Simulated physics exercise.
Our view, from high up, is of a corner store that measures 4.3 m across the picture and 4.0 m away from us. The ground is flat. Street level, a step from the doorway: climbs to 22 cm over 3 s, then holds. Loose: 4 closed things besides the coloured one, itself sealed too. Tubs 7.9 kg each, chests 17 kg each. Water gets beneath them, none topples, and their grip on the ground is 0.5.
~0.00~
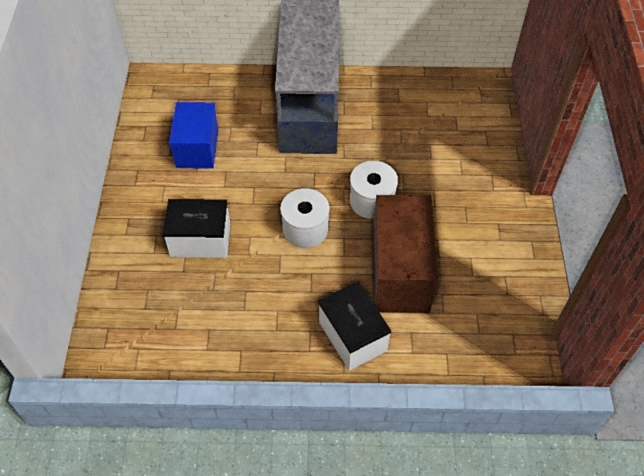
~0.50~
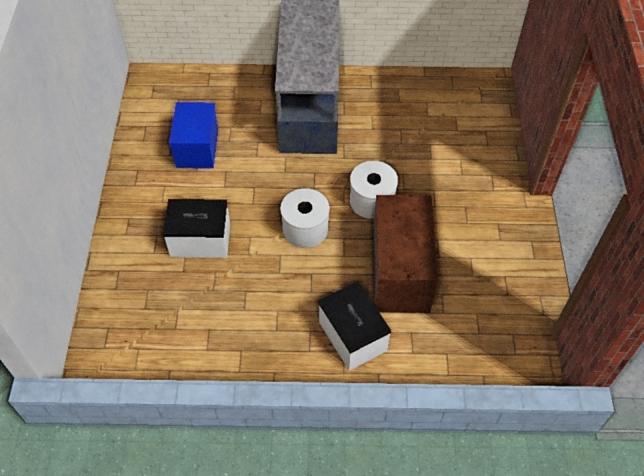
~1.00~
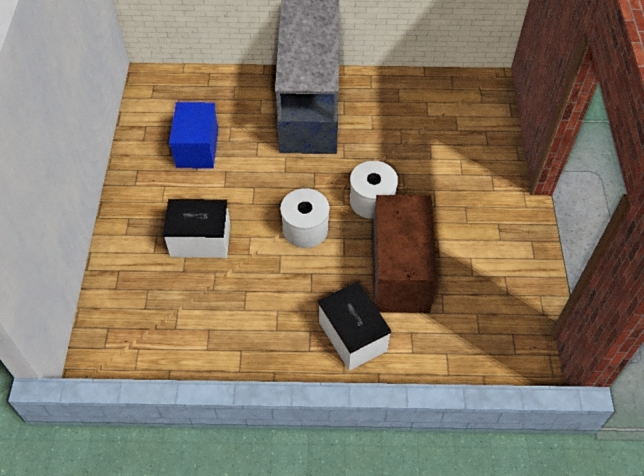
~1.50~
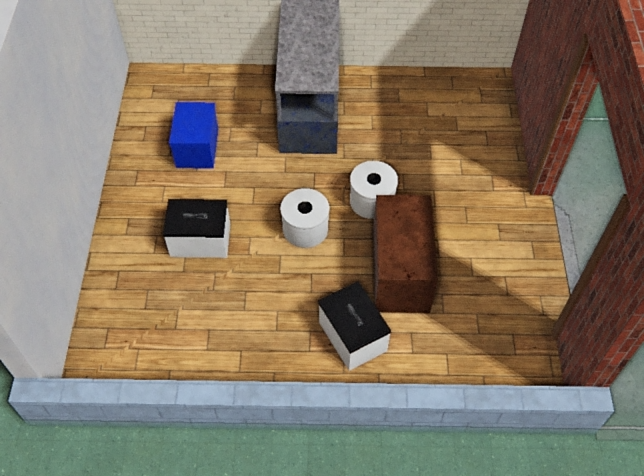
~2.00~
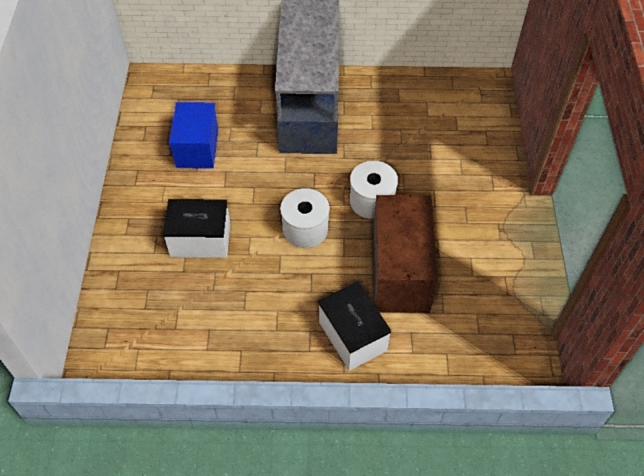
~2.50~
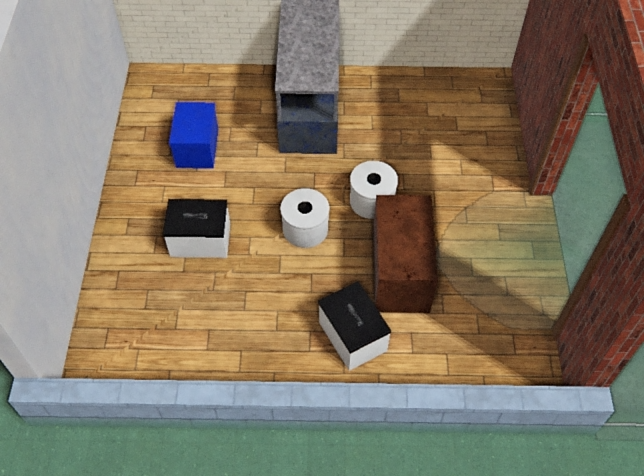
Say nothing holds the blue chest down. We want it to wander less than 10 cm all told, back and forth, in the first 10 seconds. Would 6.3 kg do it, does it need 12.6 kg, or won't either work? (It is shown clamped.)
Neither would work.
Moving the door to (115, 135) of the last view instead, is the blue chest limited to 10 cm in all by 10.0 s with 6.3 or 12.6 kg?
If so, both fall short.
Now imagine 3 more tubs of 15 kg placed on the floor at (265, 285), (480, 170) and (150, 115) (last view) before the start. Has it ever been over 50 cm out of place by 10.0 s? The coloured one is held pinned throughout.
In that order: Within it, beyond it, within it.
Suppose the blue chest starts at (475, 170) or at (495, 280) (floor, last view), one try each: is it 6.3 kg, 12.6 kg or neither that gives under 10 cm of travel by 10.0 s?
Going in order: Neither weight works, neither weight works.
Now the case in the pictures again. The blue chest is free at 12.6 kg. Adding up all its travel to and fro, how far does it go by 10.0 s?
Total path: Around 50 cm.
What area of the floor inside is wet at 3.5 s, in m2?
Wet area: Approx. 3.0 m2.
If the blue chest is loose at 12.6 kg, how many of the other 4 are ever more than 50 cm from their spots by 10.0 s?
1.
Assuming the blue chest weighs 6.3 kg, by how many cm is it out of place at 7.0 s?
It would be some 60 cm from its spot.
After 3.5 s the blue chest would be 0 cm from its start with 6.3 kg and 0 cm from its start with 12.6 kg; 0 cm of water round it then.
After 4.5 s the blue chest would be 0 cm from its start with 6.3 kg and 0 cm from its start with 12.6 kg; 0 cm of water round it then.
After 7.0 s the blue chest would be 68 cm from its start with 6.3 kg and 1 cm from its start with 12.6 kg; 3 cm of water round it then.
After 10.0 s the blue chest would be 98 cm from its start with 6.3 kg and 43 cm from its start with 12.6 kg; 6 cm of water round it then.
